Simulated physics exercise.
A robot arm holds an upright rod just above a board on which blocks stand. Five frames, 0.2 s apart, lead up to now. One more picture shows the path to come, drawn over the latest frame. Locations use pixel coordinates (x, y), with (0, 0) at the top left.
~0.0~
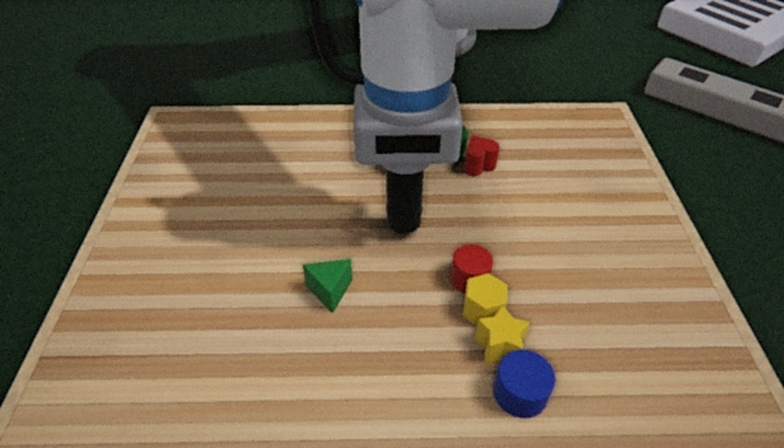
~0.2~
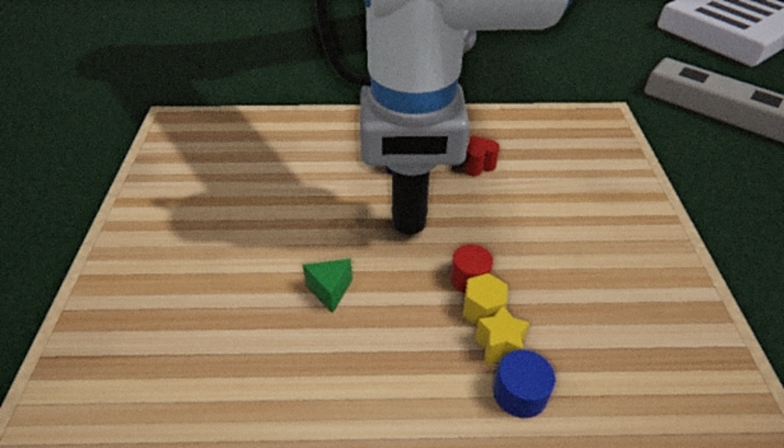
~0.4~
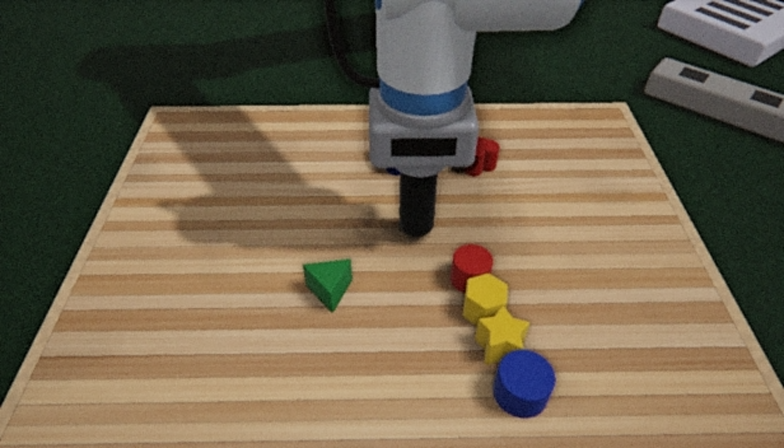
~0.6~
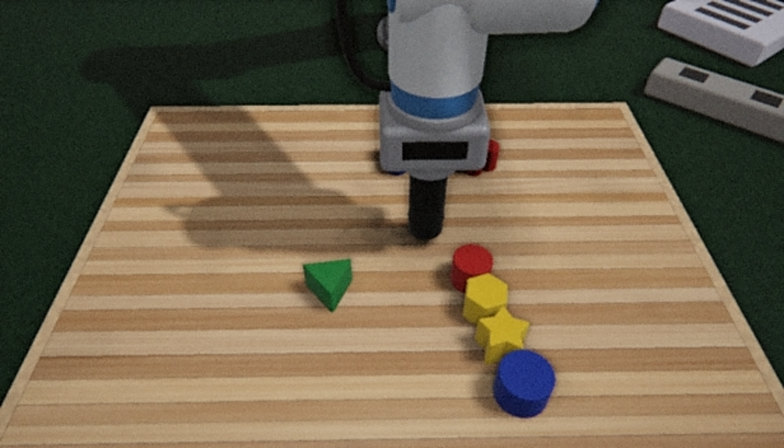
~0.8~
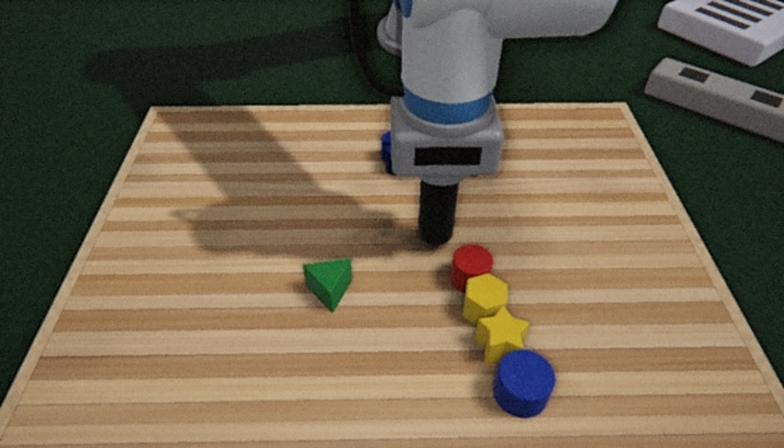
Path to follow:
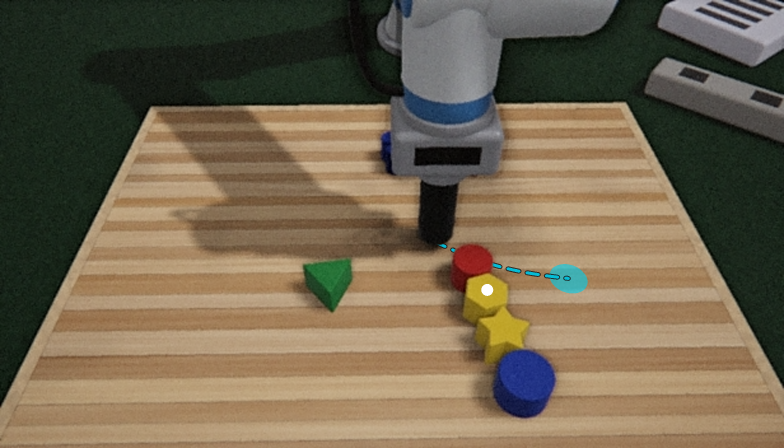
A robot arm holding a dark upright rod moves slightly to the right and a little toward the viewer above a striped wooden board, while the green, red, yellow and blue blocks in front of it stay still.
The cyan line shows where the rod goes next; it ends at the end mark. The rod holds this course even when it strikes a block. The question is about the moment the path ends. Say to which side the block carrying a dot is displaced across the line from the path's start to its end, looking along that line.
Answer: Rightward.
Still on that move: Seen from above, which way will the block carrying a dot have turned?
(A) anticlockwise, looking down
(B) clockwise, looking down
Correct choice: A.
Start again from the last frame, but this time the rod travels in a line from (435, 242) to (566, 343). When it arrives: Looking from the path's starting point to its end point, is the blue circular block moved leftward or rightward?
Facing from start to end, it will go to the right.
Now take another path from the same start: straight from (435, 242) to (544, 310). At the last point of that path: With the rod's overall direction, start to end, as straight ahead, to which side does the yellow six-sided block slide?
It shifts rightward.
Drawn move, from (435, 242) over (497, 266) to (568, 278); the dot is on the yellow six-sided block.
What follows on the original path. One third of the way, rod at (477, 251); red circular block at (483, 268); yellow six-sided block at (494, 303), turned 20° anticlockwise; yellow star at (512, 335); blue circular block at (530, 384).
Two thirds of the way, rod at (523, 263); red circular block at (490, 273); yellow six-sided block at (490, 306), turned 30° anticlockwise; yellow star at (513, 337); blue circular block at (531, 385).
At the end, rod at (571, 270); red circular block at (490, 273); yellow six-sided block at (490, 306), turned 30° anticlockwise; yellow star at (513, 337); blue circular block at (531, 385).
